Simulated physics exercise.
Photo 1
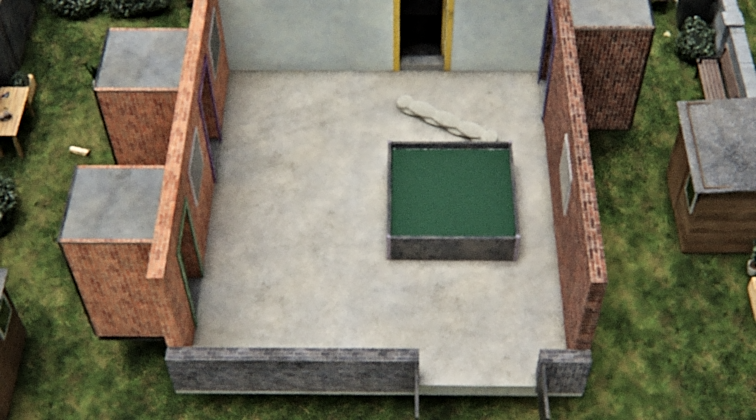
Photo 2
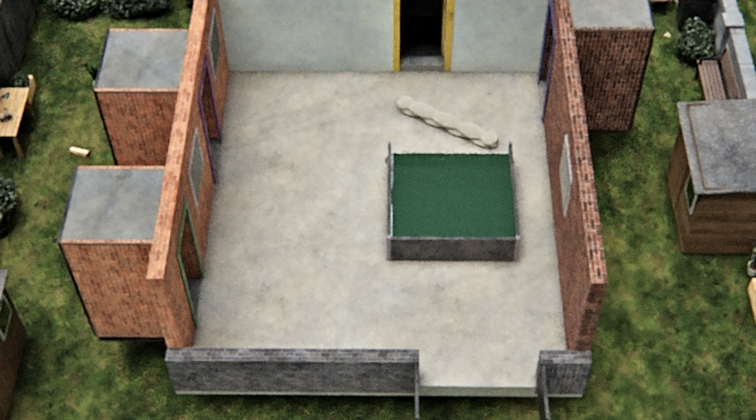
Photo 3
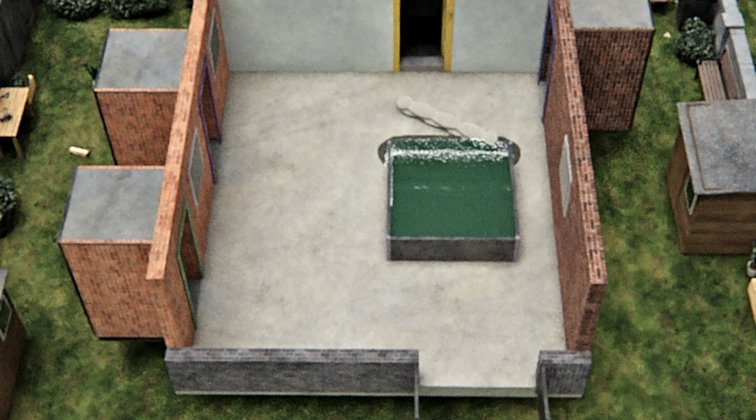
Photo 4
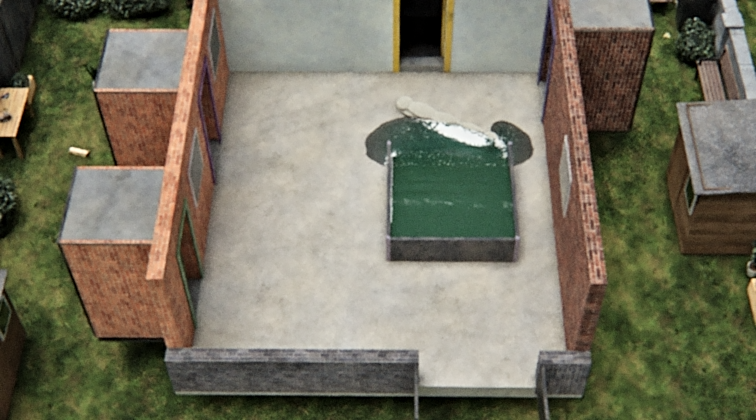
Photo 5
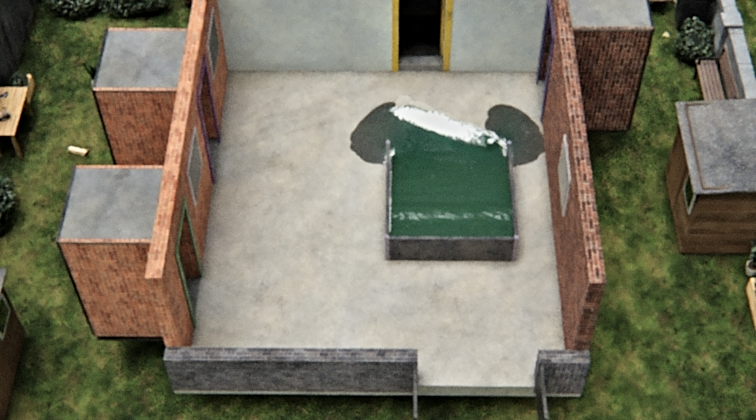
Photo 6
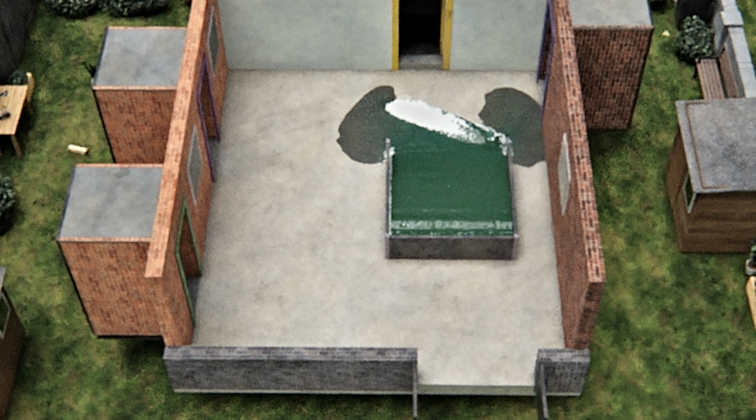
Green water bursts over the far side of a square grey tank as that wall drops away, spreading across the pale floor in dark patches to left and right and foaming white along the slanting row of sandbags behind it. The brick-walled court, with a yellow-framed doorway at the back and grass and sheds outside, is seen from high above its near end. Ripples cross the tank while the camera stays still.
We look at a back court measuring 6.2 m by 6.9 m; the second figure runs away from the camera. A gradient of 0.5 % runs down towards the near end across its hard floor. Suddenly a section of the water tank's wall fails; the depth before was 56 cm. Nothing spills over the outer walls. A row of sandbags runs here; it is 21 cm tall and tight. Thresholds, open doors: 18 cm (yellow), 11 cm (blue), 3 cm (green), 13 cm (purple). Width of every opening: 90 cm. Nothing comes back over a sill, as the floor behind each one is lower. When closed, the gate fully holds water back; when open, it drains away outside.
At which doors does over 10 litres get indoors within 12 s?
Result: At the yellow door I expect the water to hold within the limit; at the blue door I expect the water to rise above the limit; at the green door I expect the water to rise above the limit; at the purple door I expect the water to hold within the limit.
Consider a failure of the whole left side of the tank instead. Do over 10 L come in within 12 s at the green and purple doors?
Against that limit: Green above, purple above.
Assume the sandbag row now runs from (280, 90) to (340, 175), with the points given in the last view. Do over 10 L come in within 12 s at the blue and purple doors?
Then the blue door is over the mark and the purple door is short of it.
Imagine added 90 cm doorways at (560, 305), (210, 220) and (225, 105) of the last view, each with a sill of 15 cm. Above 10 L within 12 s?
In that order: Short of it, short of it, beyond it.
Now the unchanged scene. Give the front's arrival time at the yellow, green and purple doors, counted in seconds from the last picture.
So yellow at 0.5 s, green at 3.8 s, and purple at 2.0 s.
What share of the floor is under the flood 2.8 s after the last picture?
Near 45 per cent is wet.
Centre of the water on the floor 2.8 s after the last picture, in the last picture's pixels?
Centre: Approx. (394, 141) px.
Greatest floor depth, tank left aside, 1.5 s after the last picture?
Some 36 cm deep.
Then, 0.7 s after the last picture water covers 25 % of the floor and is deepest (38 cm) near (465, 146); yellow door 11 cm at the sill, 0 L in, blue door 12 cm at the sill, 0 L in, green door not reached, purple door not reached.
Then, 1.5 s after the last picture water covers 35 % of the floor and is deepest (36 cm) near (229, 71); yellow door 15 cm at the sill, 0 L in, blue door 13 cm at the sill, 2 L in, green door not reached, purple door not reached.
Then, 2.8 s after the last picture water covers 45 % of the floor and is deepest (28 cm) near (227, 83); yellow door 12 cm at the sill, 0 L in, blue door 16 cm at the sill, 22 L in, green door not reached, purple door 15 cm at the sill, 0 L in.
Then, 6.3 s after the last picture water covers 80 % of the floor and is deepest (14 cm) near (191, 350); yellow door 5 cm at the sill, 0 L in, blue door 9 cm at the sill, 30 L in, green door 4 cm at the sill, 1 L in, purple door 10 cm at the sill, 3 L in.
Then, 11.3 s after the last picture water covers 95 % of the floor and is deepest (10 cm) near (189, 369); yellow door 5 cm at the sill, 0 L in, blue door 7 cm at the sill, 30 L in, green door 7 cm at the sill, 20 L in, purple door 6 cm at the sill, 3 L in.
